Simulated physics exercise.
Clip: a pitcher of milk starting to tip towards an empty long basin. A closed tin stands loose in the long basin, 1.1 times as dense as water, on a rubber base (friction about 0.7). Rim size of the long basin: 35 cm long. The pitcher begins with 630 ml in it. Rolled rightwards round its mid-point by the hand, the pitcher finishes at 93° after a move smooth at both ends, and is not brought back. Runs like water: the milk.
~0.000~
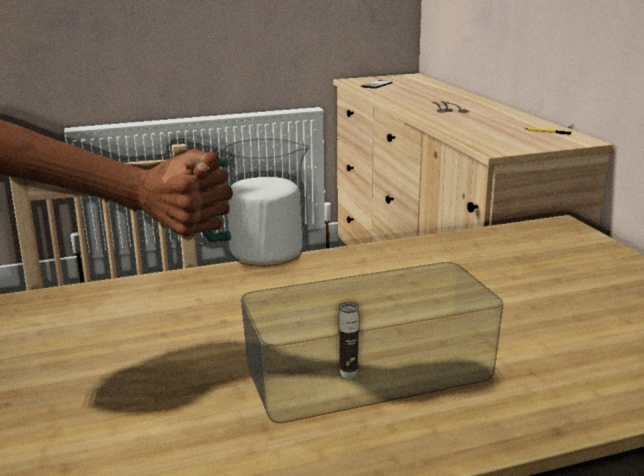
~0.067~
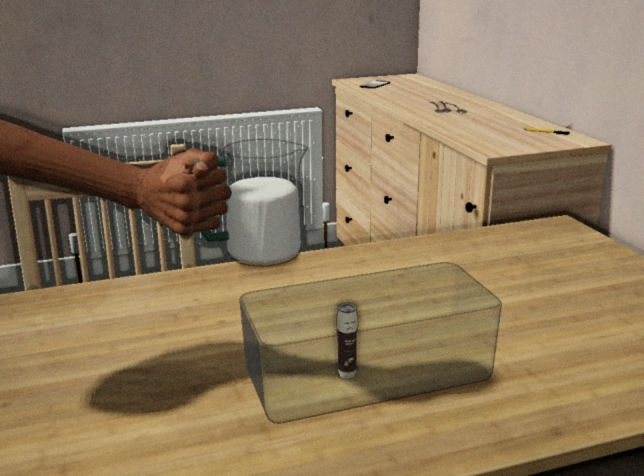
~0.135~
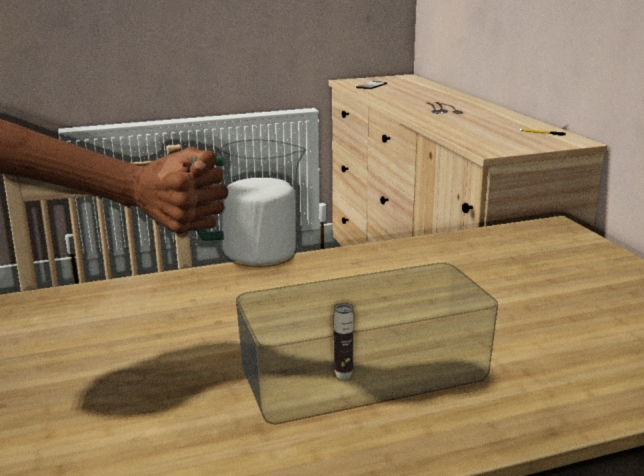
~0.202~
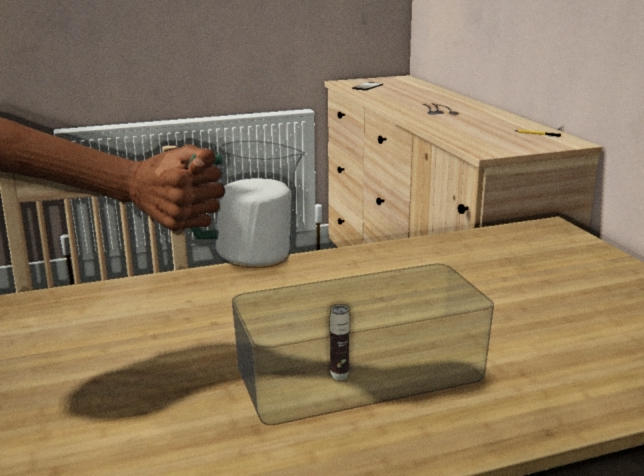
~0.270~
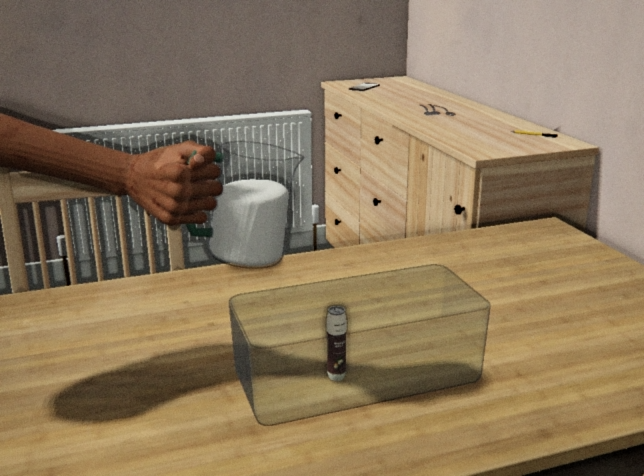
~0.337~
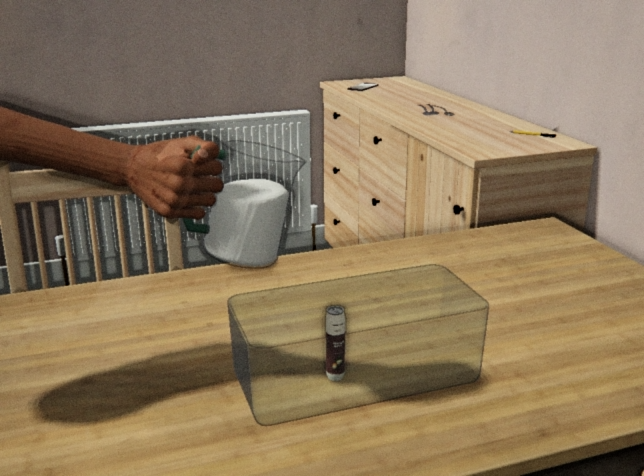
The clip opens on a hand holding a glass pitcher of milk above a wooden table, where a small closed tin stands inside an empty, see-through long basin. The hand slowly rolls the pitcher slightly rightwards, the milk staying inside, while the view drifts a little and the tin stays upright.
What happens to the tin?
It will make it through.
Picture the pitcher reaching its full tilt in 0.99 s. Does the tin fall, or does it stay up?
The tin remains upright.
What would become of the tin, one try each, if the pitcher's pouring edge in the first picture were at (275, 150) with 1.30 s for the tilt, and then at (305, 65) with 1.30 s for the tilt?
Trial 1 - tin tips; trial 2 - tin stays standing.
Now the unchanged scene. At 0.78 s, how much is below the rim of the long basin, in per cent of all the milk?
At that time the basin holds about 0 per cent of the liquid.
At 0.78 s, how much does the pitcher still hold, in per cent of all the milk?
Near 98 in a hundred.
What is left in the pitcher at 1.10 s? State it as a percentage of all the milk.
66 %.
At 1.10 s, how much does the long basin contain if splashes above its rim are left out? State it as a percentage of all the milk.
Value: Approx. 14 %.
By 0.78 s the tilt is 60° and 98 per cent is still to pour; the tin stands where it began.
By 1.10 s the tilt is 88° and 66 per cent is still to pour; the tin stands where it began.
By 1.43 s the tilt is 93° and 25 per cent is still to pour; the tin stands where it began.
By 1.80 s the tilt is 93° and 9 per cent is still to pour; the tin stands where it began.
At rest the tin stands where it began.
